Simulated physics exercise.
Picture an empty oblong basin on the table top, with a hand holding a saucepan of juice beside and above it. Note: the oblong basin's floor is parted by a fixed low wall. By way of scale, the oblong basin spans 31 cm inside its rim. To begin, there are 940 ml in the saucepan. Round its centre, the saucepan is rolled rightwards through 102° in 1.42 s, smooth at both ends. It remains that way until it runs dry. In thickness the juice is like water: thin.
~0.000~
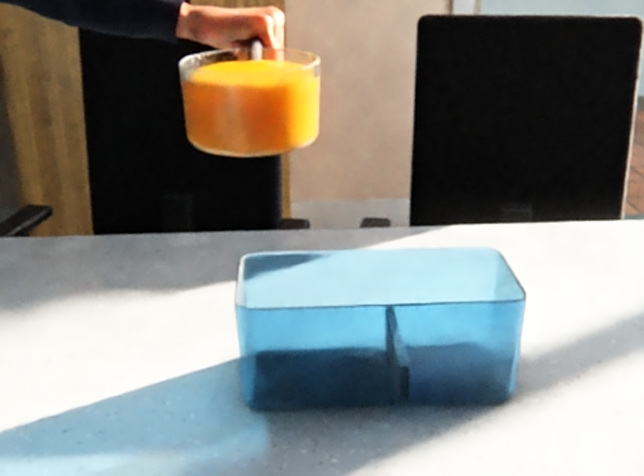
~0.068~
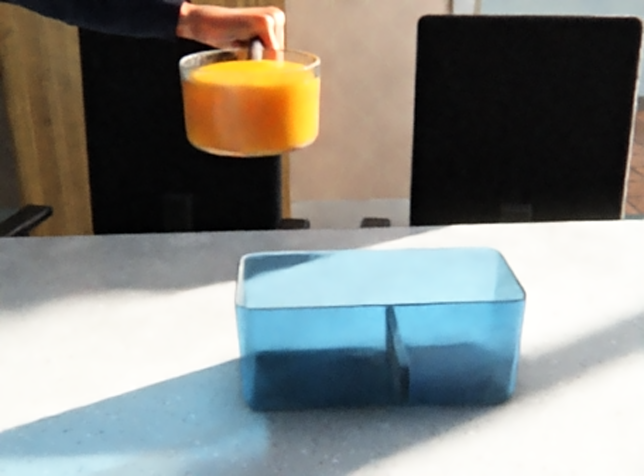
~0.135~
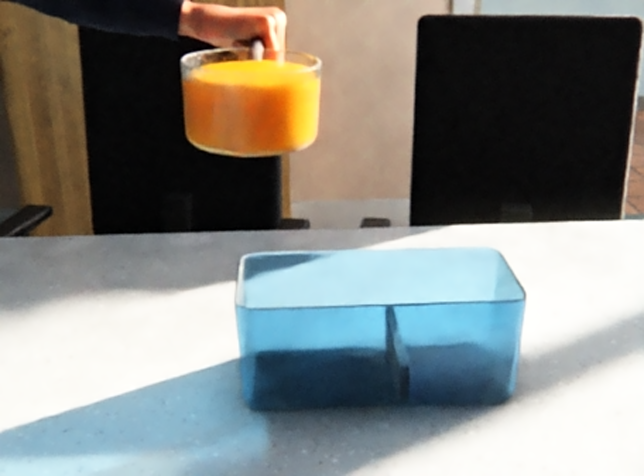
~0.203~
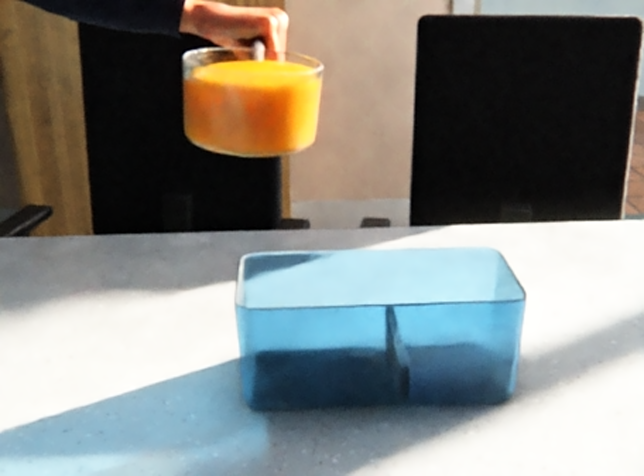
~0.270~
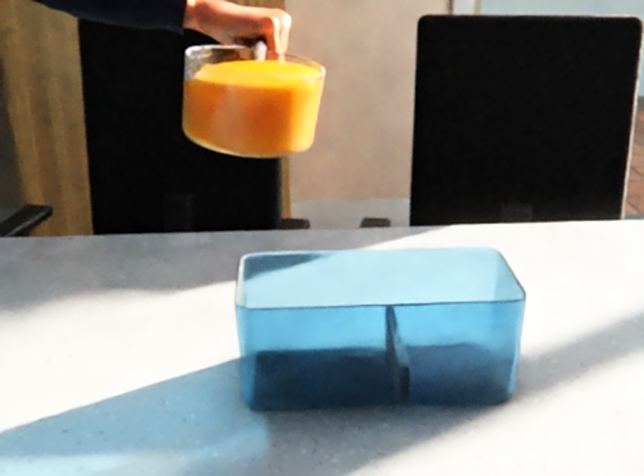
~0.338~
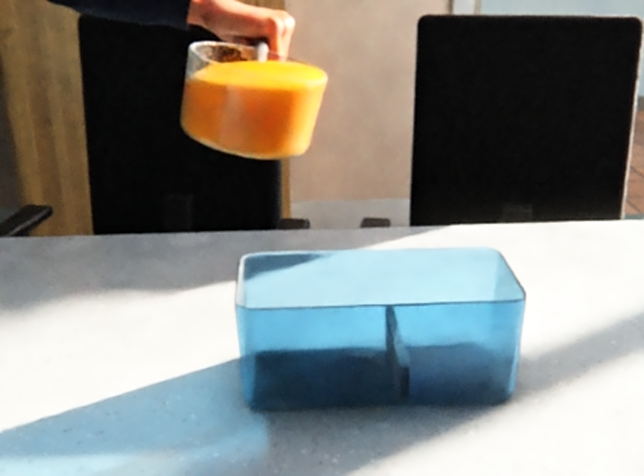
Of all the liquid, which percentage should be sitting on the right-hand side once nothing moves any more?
Around 57 per cent should be sitting there.
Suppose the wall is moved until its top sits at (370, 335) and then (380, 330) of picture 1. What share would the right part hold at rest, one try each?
One try each: Around 80 percent and then around 70 percent.
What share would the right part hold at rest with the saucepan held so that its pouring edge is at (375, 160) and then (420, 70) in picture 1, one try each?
The first try gives 80 percent and the second 70 percent.
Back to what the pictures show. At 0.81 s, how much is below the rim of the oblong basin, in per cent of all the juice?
About 12 per cent.
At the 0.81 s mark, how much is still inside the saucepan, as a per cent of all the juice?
Near 60 in a hundred.
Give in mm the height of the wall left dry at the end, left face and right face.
Some 30 mm on the left and 14 mm on the right.
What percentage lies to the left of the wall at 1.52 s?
The fraction is near 40 percent.
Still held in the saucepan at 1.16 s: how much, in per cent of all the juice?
14 %.
Then, 0.81 s in, the tilt is 63° and 59 per cent is still to pour, 4 is left of the wall and 7 right of it.
Then, 1.16 s in, the tilt is 94° and 14 per cent is still to pour, 16 is left of the wall and 55 right of it.
Then, 1.52 s in, the tilt is 102° and 1 per cent is still to pour, 39 is left of the wall and 57 right of it.
Then, 1.92 s in, the tilt is 102° and 0 per cent is still to pour, 42 is left of the wall and 57 right of it.
Finally, 42 per cent lies left of the wall, 57 right of it and 1 outside.
